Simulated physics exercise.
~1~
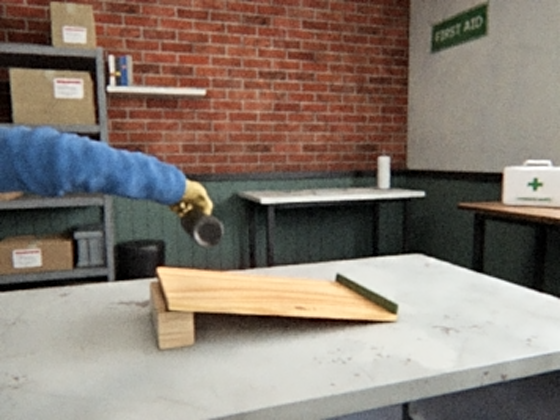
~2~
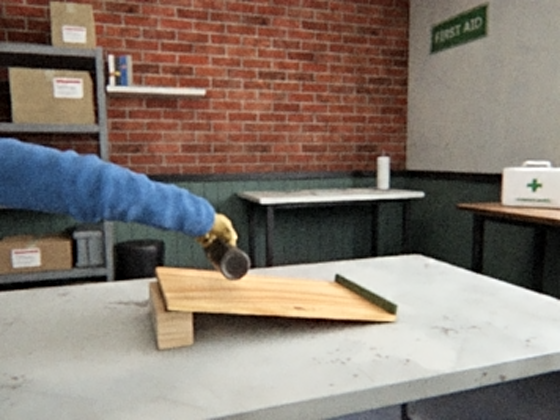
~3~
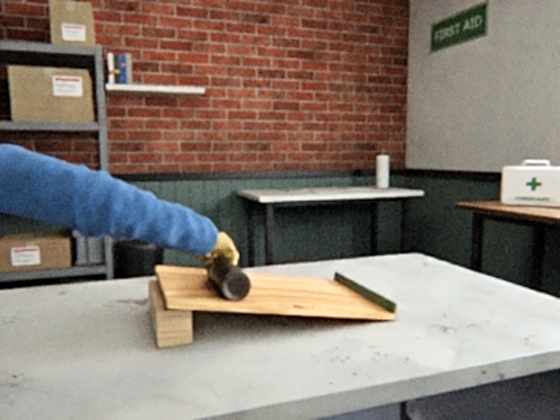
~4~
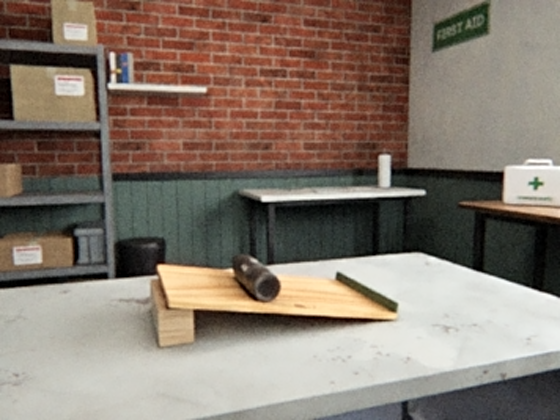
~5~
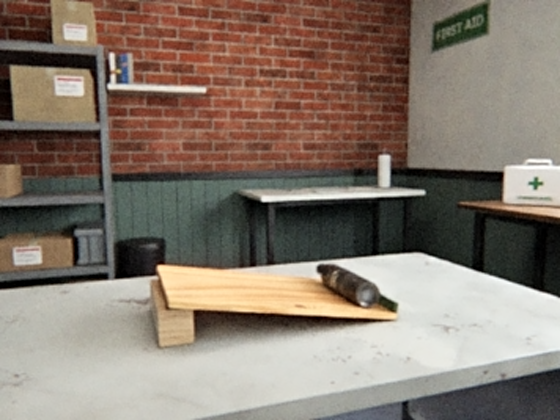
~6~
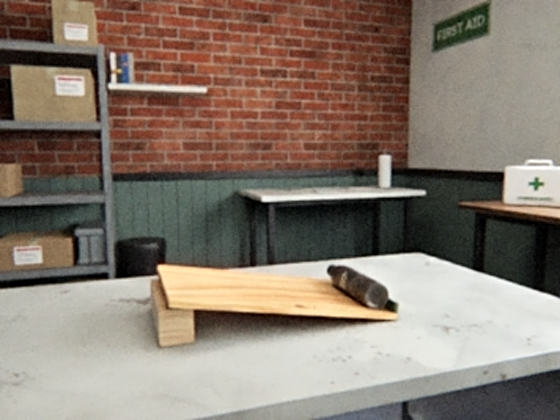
On a propped-up board, a gloved hand releases a black bottle, which rolls down to the green strip.
